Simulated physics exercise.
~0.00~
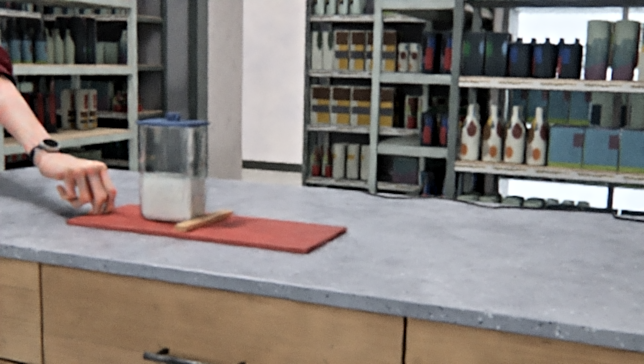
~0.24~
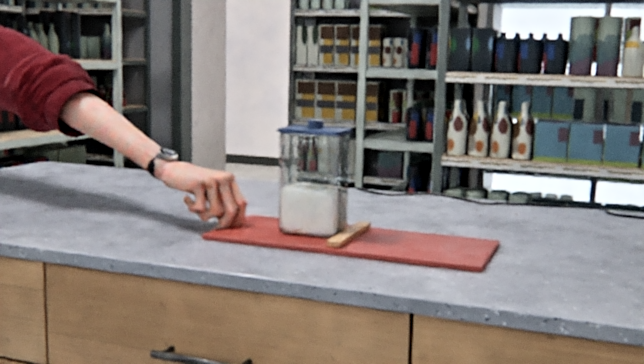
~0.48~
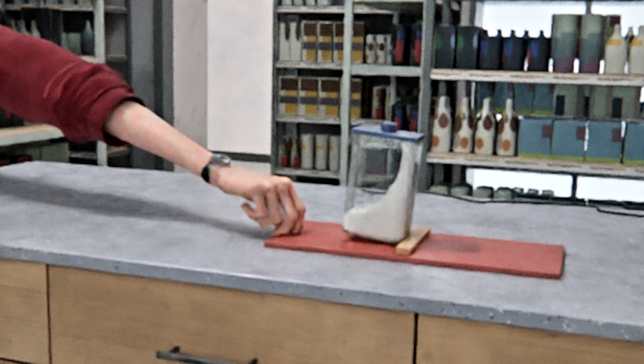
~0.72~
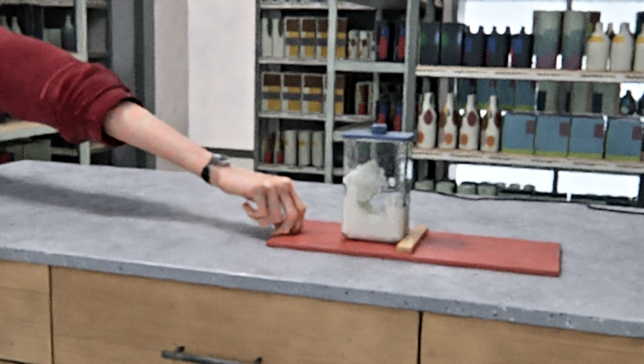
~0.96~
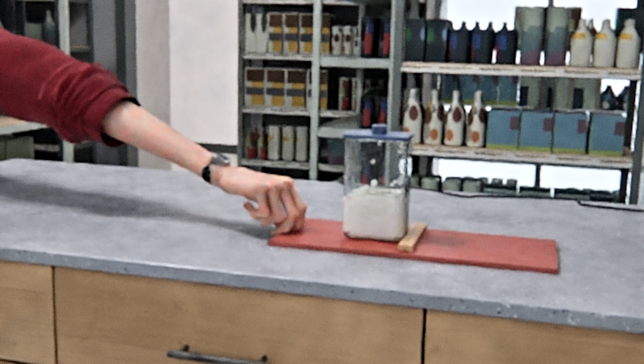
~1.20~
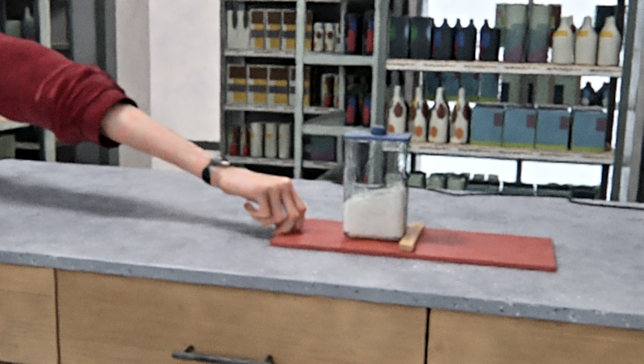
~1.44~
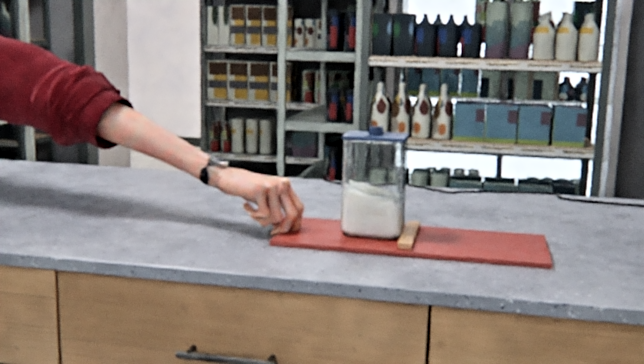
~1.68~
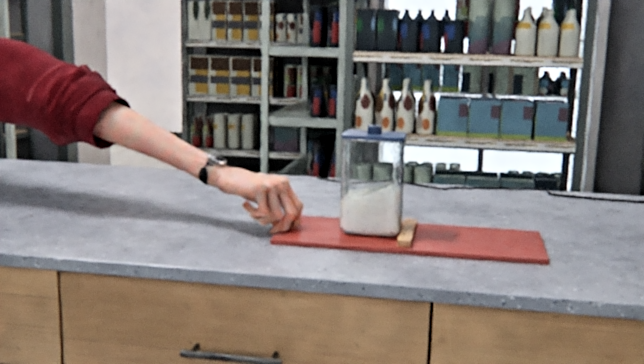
A hand slid a red board carrying a clear, blue-capped canister of white liquid to the right along a grey counter and stopped, making the canister tip slightly against a low wooden strip and the liquid surge before it settled upright.
